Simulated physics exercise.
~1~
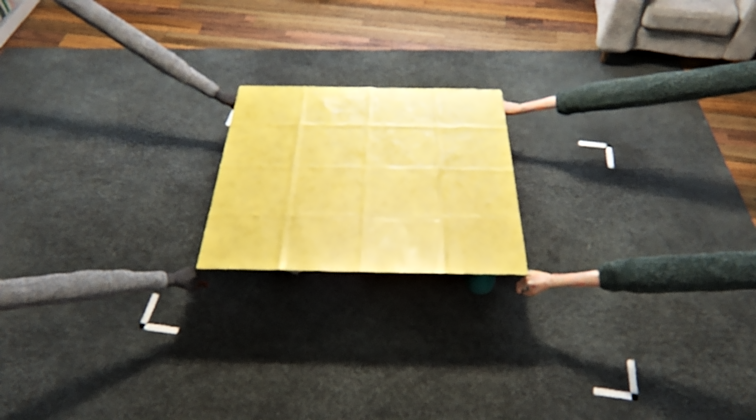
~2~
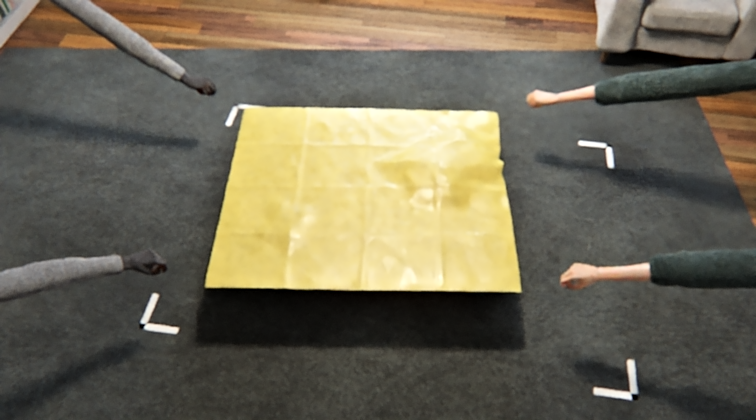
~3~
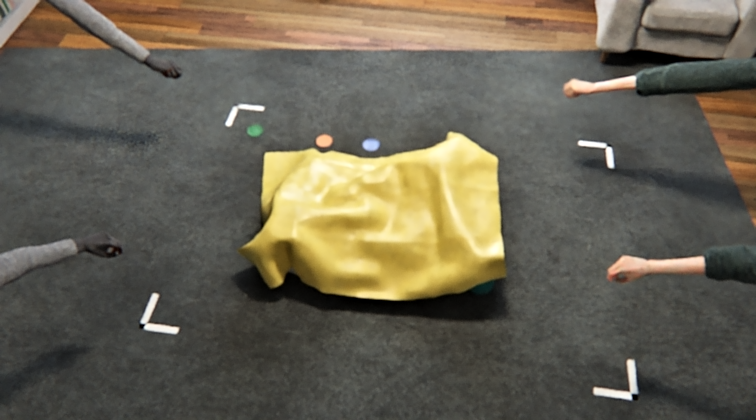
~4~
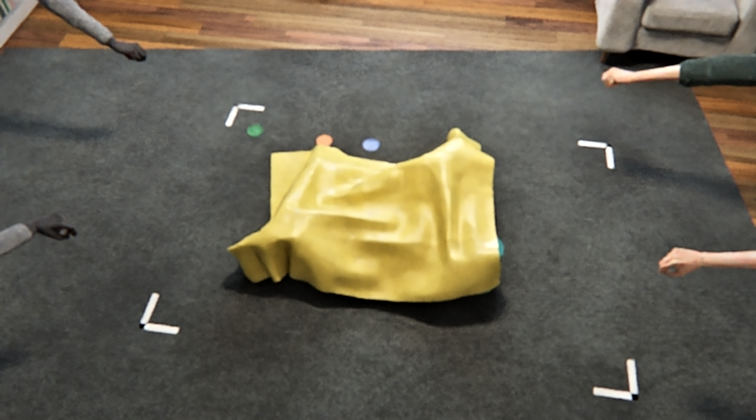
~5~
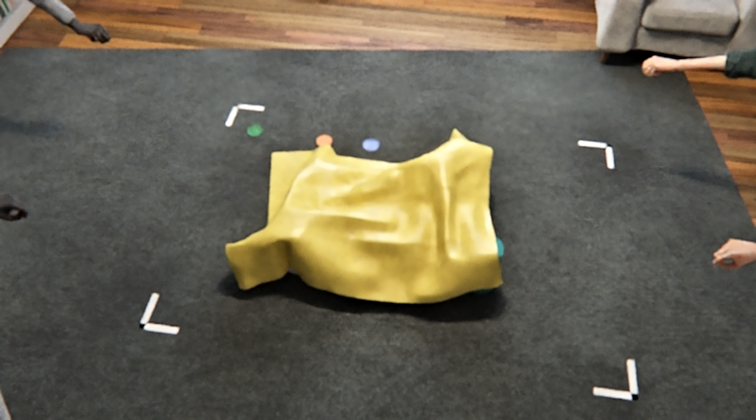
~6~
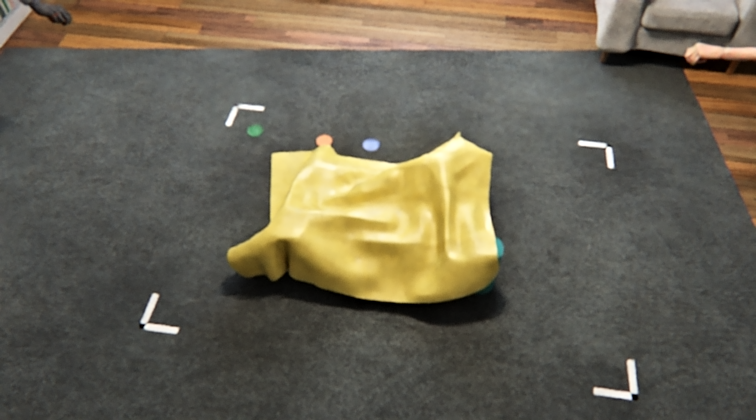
The footage shows four hands holding a flat yellow cloth above a dark rug, then letting go and withdrawing as it drops and drapes over hidden objects. It settles in folds, leaving green, orange and blue discs exposed behind it and a teal item peeking out at the right edge.
